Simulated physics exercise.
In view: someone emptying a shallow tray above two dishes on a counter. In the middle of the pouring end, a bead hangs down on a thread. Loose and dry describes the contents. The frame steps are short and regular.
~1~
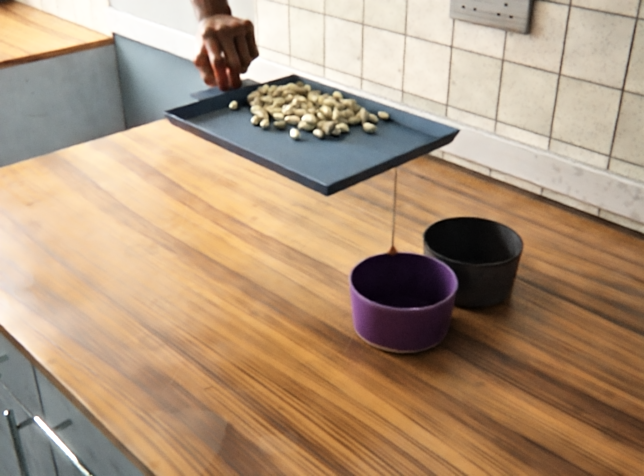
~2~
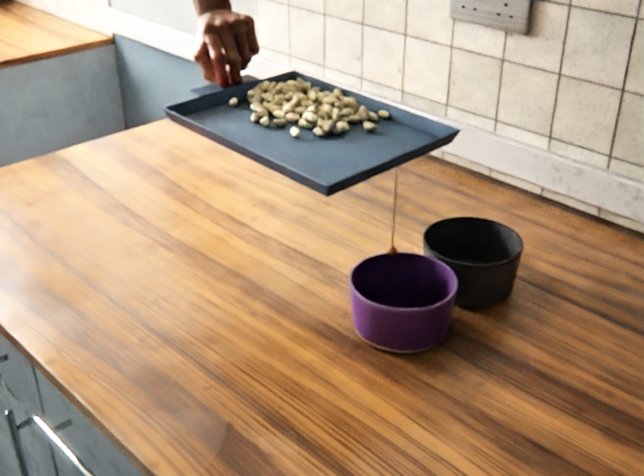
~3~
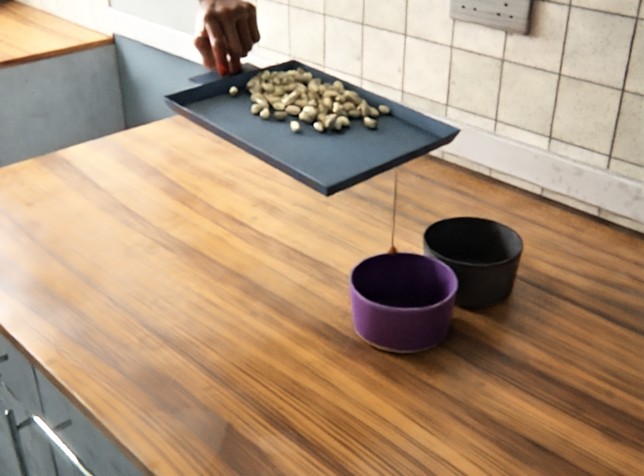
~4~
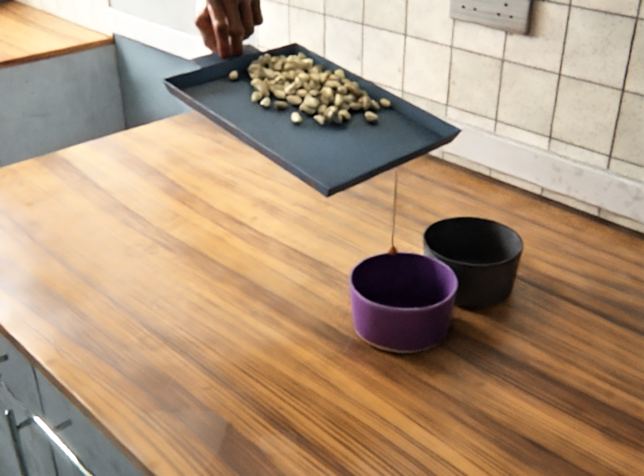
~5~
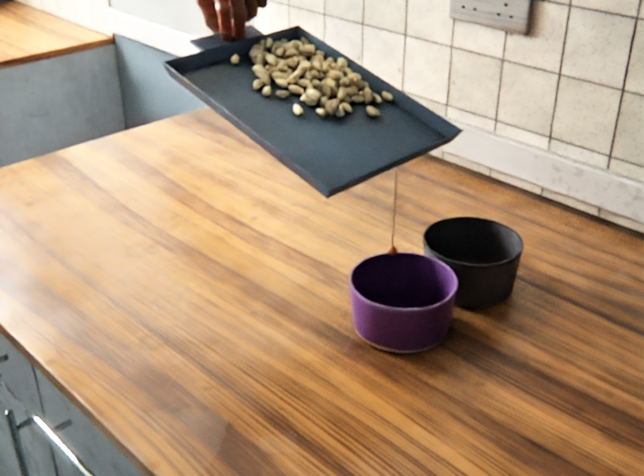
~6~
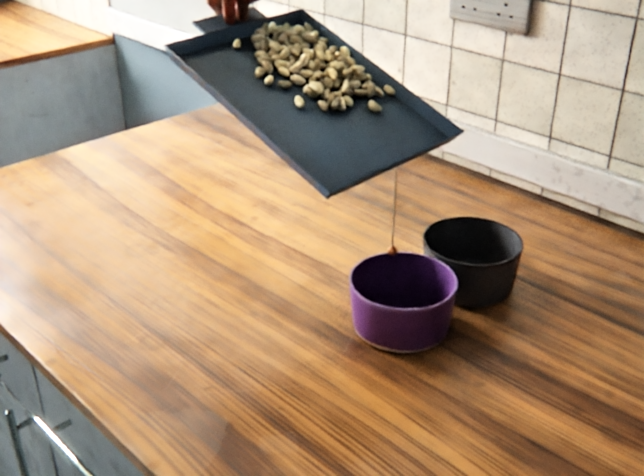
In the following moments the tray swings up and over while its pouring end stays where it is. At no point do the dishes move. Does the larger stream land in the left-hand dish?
Pretty sure the heavier pile builds up on the left there.
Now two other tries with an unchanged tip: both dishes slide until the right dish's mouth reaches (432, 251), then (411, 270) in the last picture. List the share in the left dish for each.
Respectively 20 percent and 20 percent.
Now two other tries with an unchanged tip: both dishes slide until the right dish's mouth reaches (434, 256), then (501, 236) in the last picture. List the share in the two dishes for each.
Near 50 % and 50 %.
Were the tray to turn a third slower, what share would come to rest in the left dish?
I'd put it near 50 per cent.
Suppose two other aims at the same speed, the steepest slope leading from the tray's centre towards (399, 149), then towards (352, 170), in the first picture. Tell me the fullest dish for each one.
The rightmost dish; the leftmost dish.
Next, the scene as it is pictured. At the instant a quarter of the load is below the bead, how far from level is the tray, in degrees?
About 70°.
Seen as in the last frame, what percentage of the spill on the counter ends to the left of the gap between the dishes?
Roughly 30 percent.
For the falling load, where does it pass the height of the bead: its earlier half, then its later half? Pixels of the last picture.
(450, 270), then (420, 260).
Soon after the last picture, tray tipped steeply; about two thirds on the tray; about a third in the air.
A little later, tray tipped past a quarter turn; about a quarter in the left dish; a small part in the right dish; about half outside both; a small part in the air.
Later still, tray tipped past a quarter turn; about a third in the left dish; a small part in the right dish; about half outside both.
At rest, tray tipped past a quarter turn; about a third in the left dish; a small part in the right dish; about half outside both.
